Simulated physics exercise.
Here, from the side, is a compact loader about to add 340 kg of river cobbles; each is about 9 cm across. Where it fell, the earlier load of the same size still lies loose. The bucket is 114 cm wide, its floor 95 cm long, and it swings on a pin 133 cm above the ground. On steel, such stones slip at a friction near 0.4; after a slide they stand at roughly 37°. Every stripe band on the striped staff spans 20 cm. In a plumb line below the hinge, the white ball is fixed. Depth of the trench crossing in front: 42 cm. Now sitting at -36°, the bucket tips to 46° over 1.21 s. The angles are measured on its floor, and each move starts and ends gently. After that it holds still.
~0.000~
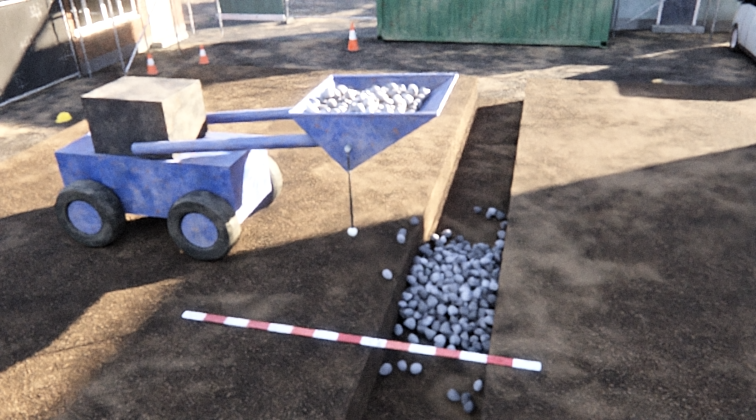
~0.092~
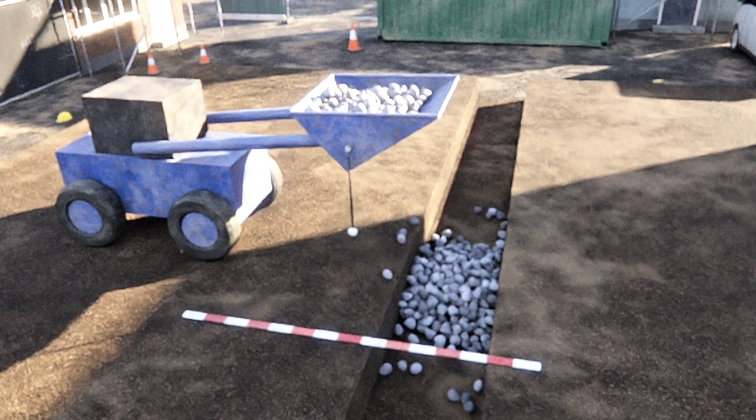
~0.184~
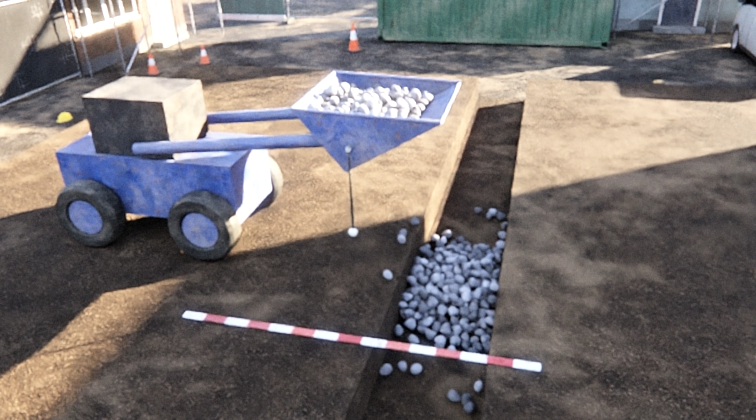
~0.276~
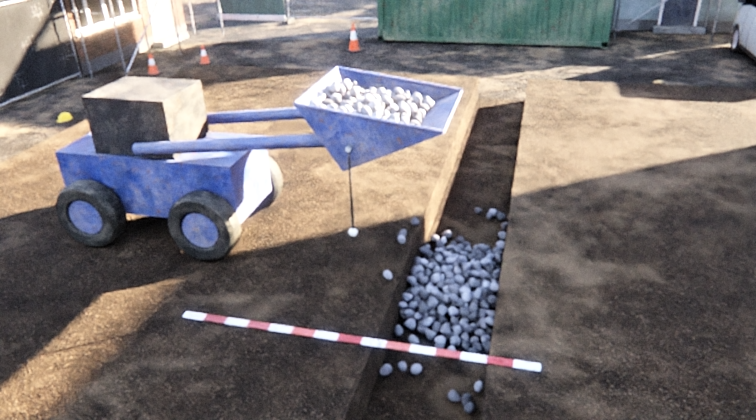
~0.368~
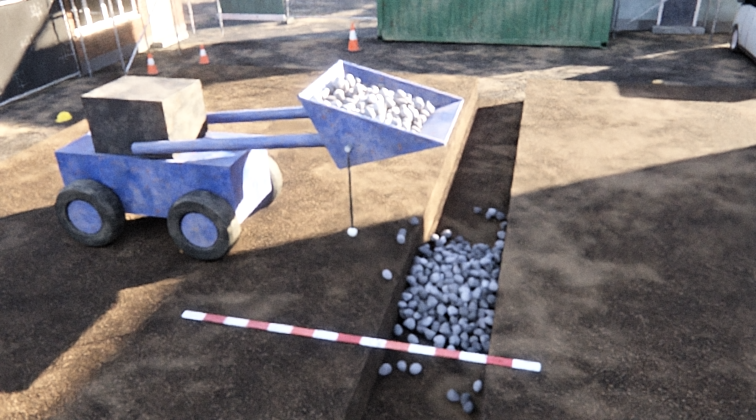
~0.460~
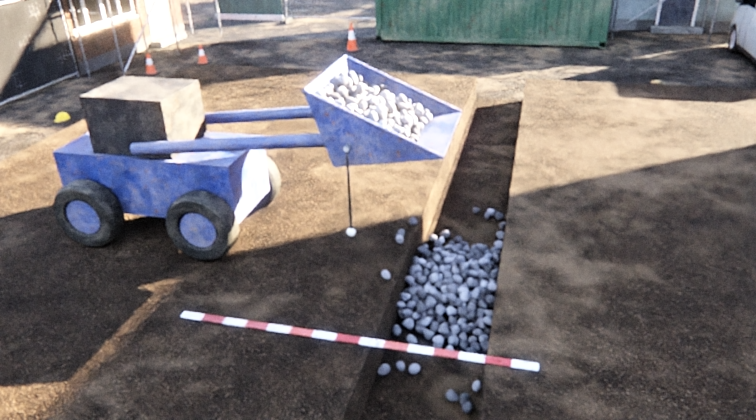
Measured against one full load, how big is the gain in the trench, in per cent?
Some 100 per cent is added.
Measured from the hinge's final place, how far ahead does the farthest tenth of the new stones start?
Roughly 120 cm ahead of it.
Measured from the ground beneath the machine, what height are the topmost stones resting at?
About 8 cm above it.
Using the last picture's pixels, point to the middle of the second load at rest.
(462, 276).
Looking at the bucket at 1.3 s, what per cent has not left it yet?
That works out to about 45 %.
After 0.9 s the floor is at 33°; in per cent of one load, 99 in the bucket, 1 short of the trench, 99 in the trench; the foremost stones are at (493, 295).
After 1.3 s the floor is at 46°; in per cent of one load, 44 in the bucket, 1 short of the trench, 154 in the trench; the foremost stones are at (493, 295).
After 1.7 s the floor is at 46°; in per cent of one load, 0 in the bucket, 1 short of the trench, 199 in the trench; the foremost stones are at (495, 279).
After 4.4 s the floor is at 46°; in per cent of one load, 0 in the bucket, 1 short of the trench, 199 in the trench; the foremost stones are at (492, 296). Net gain in the trench, 100.
